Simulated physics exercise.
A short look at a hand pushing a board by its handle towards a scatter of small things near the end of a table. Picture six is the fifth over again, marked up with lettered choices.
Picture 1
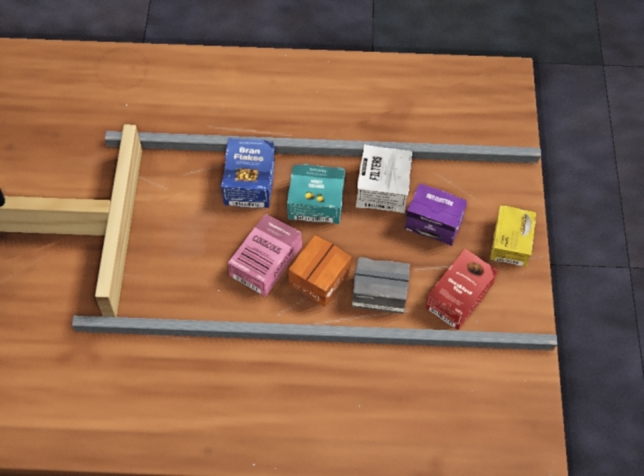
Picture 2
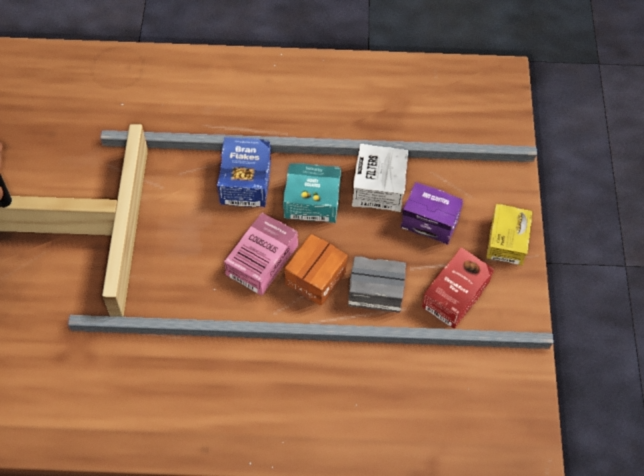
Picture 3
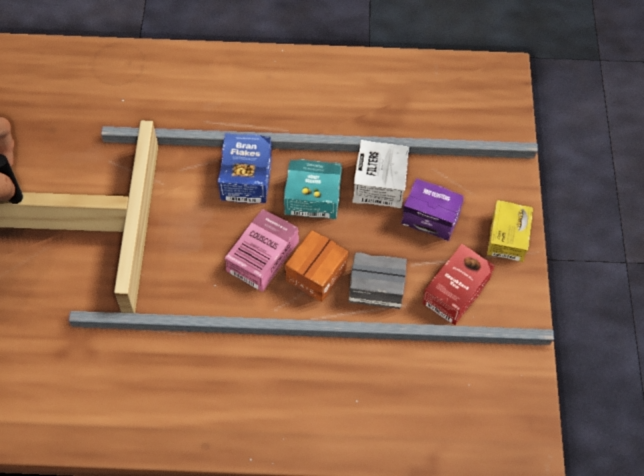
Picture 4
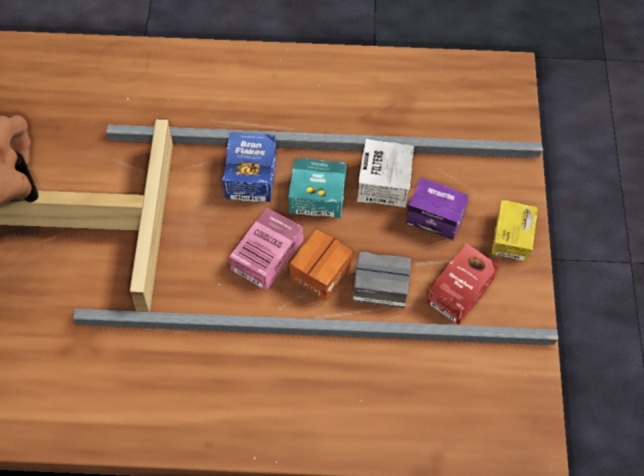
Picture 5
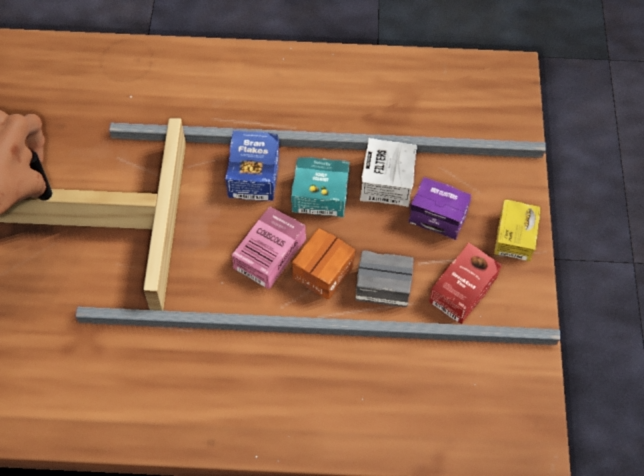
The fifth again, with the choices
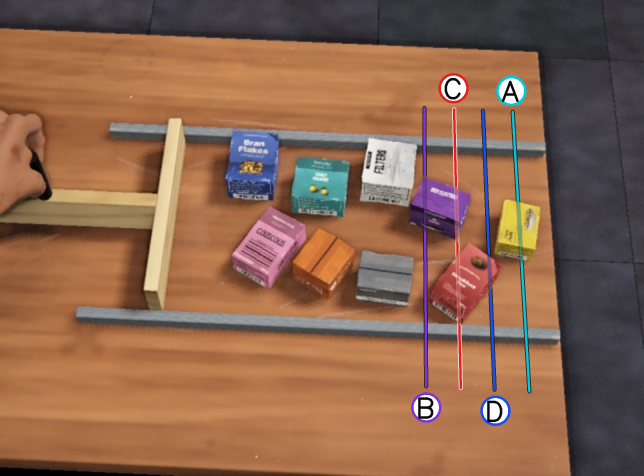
On a wooden table between two grey rails, a hand comes into view at the left and pushes a T-shaped wooden board slowly rightward by its handle, nearing a scatter of colourful small boxes and packets that stay still.
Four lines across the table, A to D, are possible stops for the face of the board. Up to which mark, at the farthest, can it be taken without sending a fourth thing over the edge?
At B, and not beyond.
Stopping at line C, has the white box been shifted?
By then, yes.
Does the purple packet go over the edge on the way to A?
Yes.
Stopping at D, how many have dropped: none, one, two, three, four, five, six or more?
By then, six or more.
On the copy, A at (520, 241); B at (425, 236); C at (457, 238); D at (488, 239).
On B. First, board (257, 204); white box (394, 171); blue packet (293, 169).
Then, board (353, 209); red box (524, 286); white box (486, 175).
Finally, board (423, 212); red box over the edge; yellow packet over the edge; three fallen.
By contrast, A drops seven; C drops five; D drops seven.
